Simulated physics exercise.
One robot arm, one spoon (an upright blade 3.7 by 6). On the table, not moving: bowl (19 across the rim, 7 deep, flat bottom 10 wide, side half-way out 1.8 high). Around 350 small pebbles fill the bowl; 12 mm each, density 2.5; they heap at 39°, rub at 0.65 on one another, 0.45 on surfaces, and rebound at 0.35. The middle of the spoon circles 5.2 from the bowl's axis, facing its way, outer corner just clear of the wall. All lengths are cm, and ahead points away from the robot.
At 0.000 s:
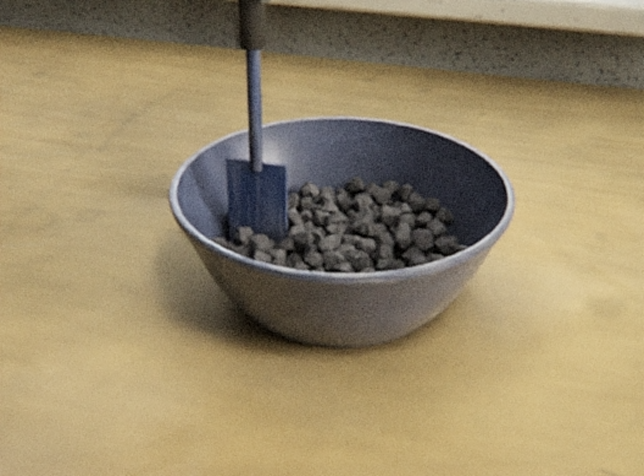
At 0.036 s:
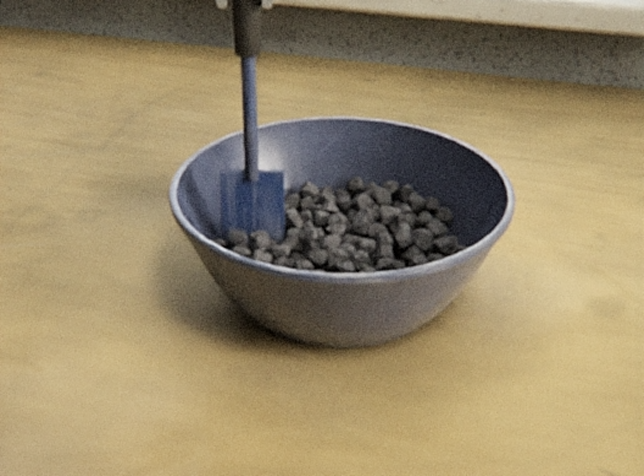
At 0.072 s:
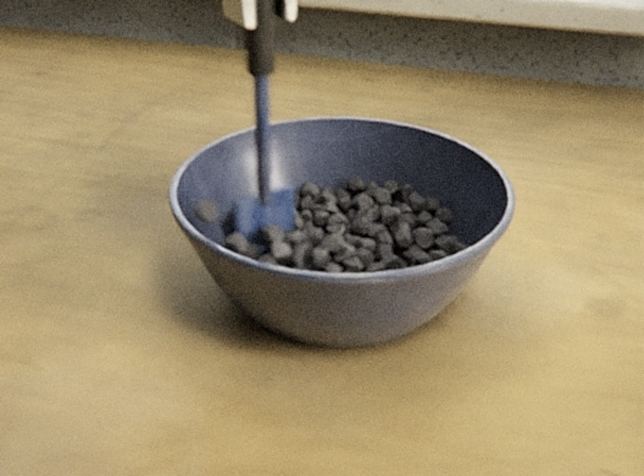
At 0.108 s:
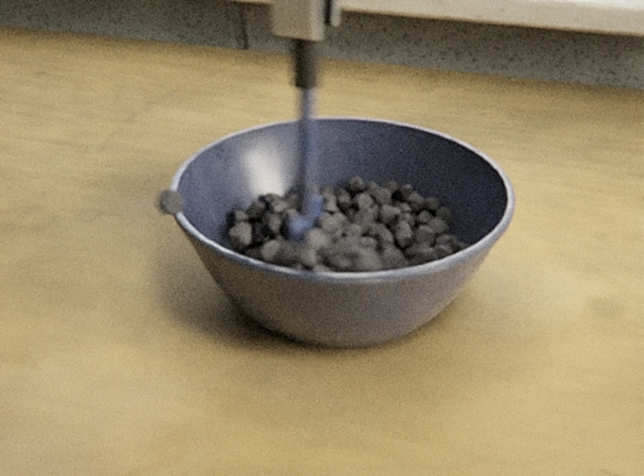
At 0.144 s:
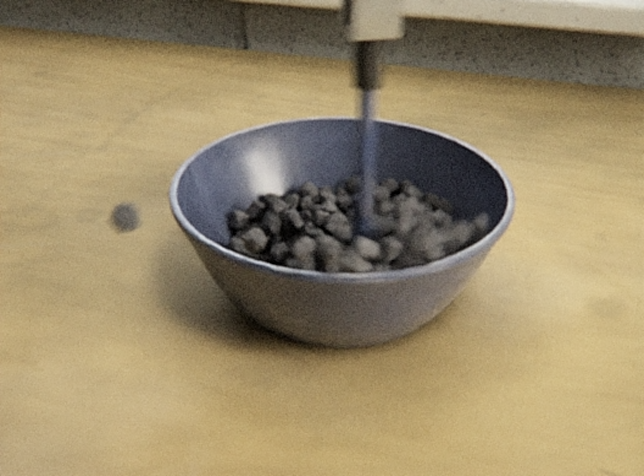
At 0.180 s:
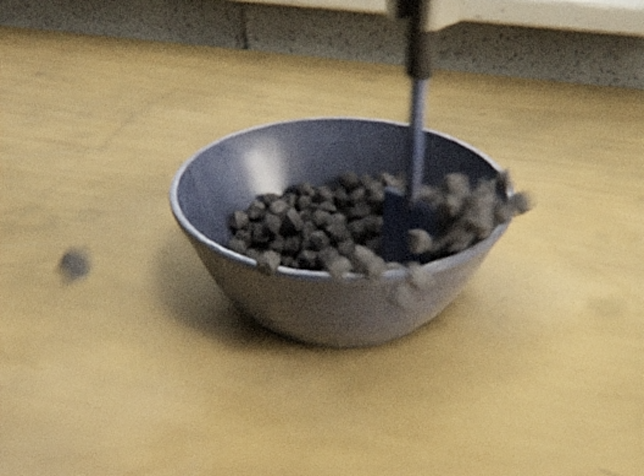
On a wooden tabletop, a robot arm holds a blue, flat-bladed tool upright at the left side of a bowl of dark pebbles. The blade sweeps through the pile toward the right, flinging one pebble out past the left rim, then pushes a cluster up and over the right rim.
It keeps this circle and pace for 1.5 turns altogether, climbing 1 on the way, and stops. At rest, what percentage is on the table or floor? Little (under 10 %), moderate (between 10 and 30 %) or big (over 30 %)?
Share on the table or floor: Big (over 30 %).
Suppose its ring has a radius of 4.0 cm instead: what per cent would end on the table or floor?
It would be near 25 per cent.
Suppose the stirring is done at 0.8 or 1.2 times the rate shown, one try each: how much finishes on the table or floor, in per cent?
About 30 and 45 per cent.
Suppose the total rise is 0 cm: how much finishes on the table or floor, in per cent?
Some 45 per cent.
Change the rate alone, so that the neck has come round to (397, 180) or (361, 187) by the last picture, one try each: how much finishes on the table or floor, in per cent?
About 35 and 25 per cent.
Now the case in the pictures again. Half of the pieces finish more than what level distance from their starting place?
About 12 cm.
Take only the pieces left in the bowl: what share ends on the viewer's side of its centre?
About 45 per cent.
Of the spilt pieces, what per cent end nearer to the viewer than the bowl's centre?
Roughly 50 per cent.
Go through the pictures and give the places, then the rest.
In the first frame, spoon neck at (256, 138), 0° round; upper third of the load around (354, 244), from x 215 to 465, top at y 185; 349 in the bowl.
In the second frame, spoon neck at (251, 147), 15° round; upper third of the load around (347, 246), from x 215 to 465, top at y 185.
In the third frame, spoon neck at (264, 169), 49° round; upper third of the load around (342, 254), from x 205 to 465, top at y 185.
In the fourth frame, spoon neck at (306, 184), 82° round; upper third of the load around (350, 253), from x 170 to 465, top at y 185; 348 in the bowl, 1 in flight or on the tool.
In the fifth frame, spoon neck at (364, 186), 116° round; upper third of the load around (399, 244), from x 125 to 480, top at y 185; 346 in the bowl, 3 in flight or on the tool.
In the sixth frame, spoon neck at (413, 173), 150° round; upper third of the load around (437, 223), from x 75 to 520, top at y 180; 340 in the bowl, 9 in flight or on the tool.
By 0.34 s, 298° round, highest piece 11 above the table; 287 in the bowl, 20 on the table or floor, 42 in flight or on the tool.
By 0.50 s, 87° round, highest piece 10 above the table; 241 in the bowl, 74 on the table or floor, 34 in flight or on the tool.
By 0.78 s, 180° round, highest piece 7 above the table; 215 in the bowl, 134 on the table or floor.
By 1.48 s, 180° round, highest piece 7 above the table; 215 in the bowl, 134 on the table or floor.
Final count, 215 in the bowl, 134 on the table or floor. That is 38 % on the table or floor.
